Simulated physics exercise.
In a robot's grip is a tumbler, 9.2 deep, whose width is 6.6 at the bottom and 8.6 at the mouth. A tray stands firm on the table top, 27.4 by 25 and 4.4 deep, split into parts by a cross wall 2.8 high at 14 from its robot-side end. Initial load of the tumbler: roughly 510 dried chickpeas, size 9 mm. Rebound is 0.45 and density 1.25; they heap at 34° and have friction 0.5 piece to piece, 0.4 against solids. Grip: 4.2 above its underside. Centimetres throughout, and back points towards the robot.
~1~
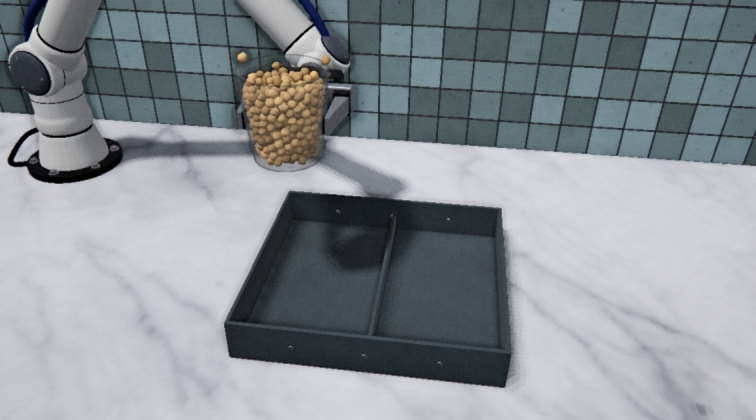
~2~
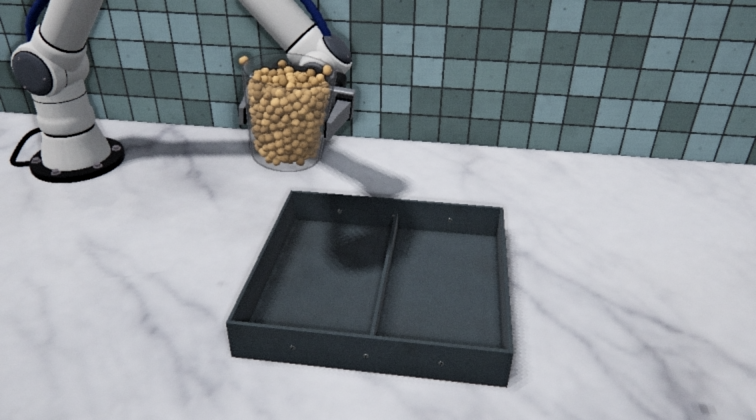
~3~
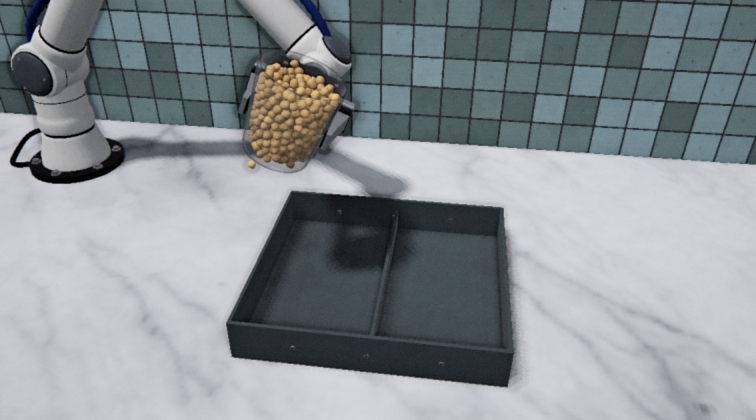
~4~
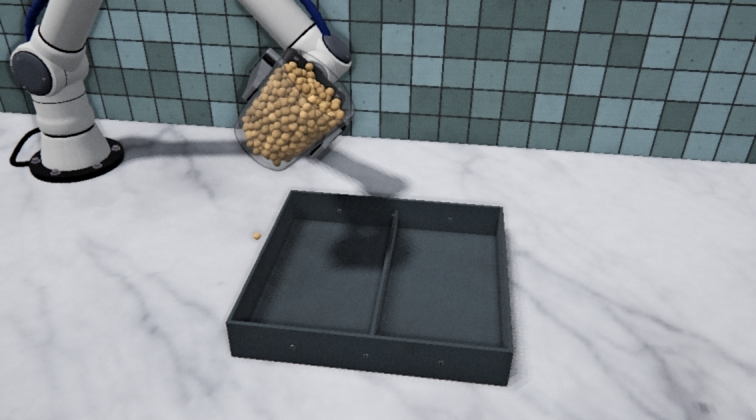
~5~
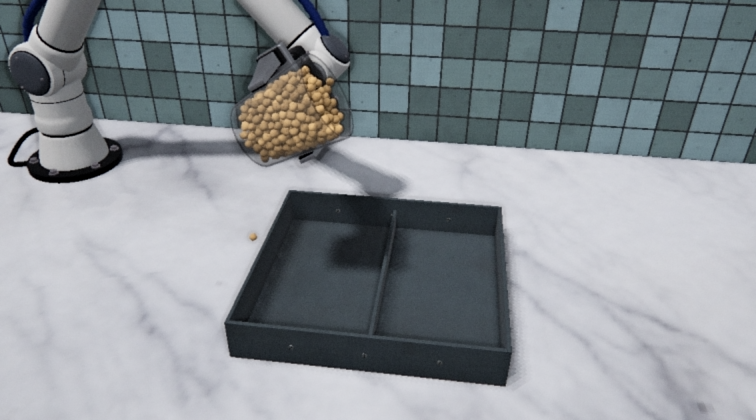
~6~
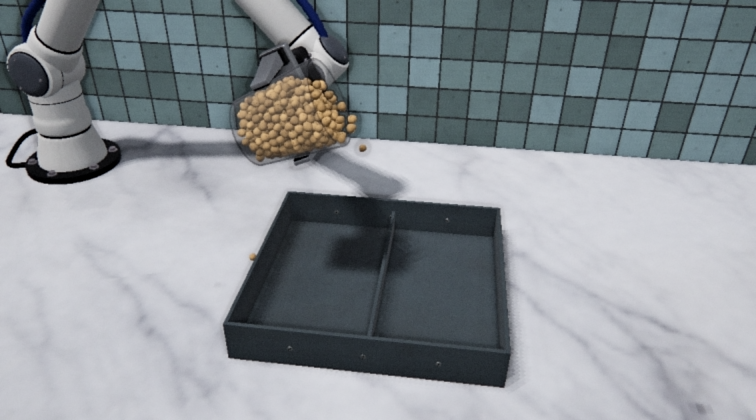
On a white marble counter against a green tiled wall, a robot arm tilts a clear tumbler heaped with chickpeas steeply to the right behind a dark divided tray, while one stray chickpea drops and lands left of the tray.
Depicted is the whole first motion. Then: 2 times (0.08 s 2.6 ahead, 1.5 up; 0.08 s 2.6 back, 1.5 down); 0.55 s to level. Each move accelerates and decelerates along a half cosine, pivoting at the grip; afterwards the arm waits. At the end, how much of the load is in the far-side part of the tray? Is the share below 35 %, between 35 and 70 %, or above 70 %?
It is between 35 and 70 %.
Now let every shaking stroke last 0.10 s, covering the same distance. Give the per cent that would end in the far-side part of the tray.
In that case around 45 per cent.
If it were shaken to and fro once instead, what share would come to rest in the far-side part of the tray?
Then roughly 55 percent.
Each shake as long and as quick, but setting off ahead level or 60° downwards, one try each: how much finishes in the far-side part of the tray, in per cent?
Try one gives about 45 in a hundred, try two about 15 in a hundred.
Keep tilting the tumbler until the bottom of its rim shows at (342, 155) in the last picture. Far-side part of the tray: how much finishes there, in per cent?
Result: Approximately 85 %.
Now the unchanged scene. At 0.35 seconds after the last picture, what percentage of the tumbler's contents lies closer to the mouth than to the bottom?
Roughly 65 per cent.
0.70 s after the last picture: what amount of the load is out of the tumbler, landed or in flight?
60 %.
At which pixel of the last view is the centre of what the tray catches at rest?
Around (446, 292) in the last view.
Then, 0.35 s later, tilted 65° forward, highest piece 22 above the table; 228 in the far-side part, 208 in the tumbler, 6 in the robot-side part, 1 on the table or floor, 64 in flight or on a rim.
Then, 0.70 s later, tilted 15° forward, highest piece 25 above the table; 281 in the far-side part, 191 in the tumbler, 28 in the robot-side part, 6 on the table or floor, 1 in flight or on a rim.
Then, 1.07 s later, level, highest piece 23 above the table; 281 in the far-side part, 191 in the tumbler, 29 in the robot-side part, 6 on the table or floor.
Then, 2.12 s later, level, highest piece 23 above the table; 281 in the far-side part, 191 in the tumbler, 29 in the robot-side part, 6 on the table or floor.
At rest, 281 in the far-side part, 191 in the tumbler, 29 in the robot-side part, 6 on the table or floor. That is 55 % in the far-side part of the tray.
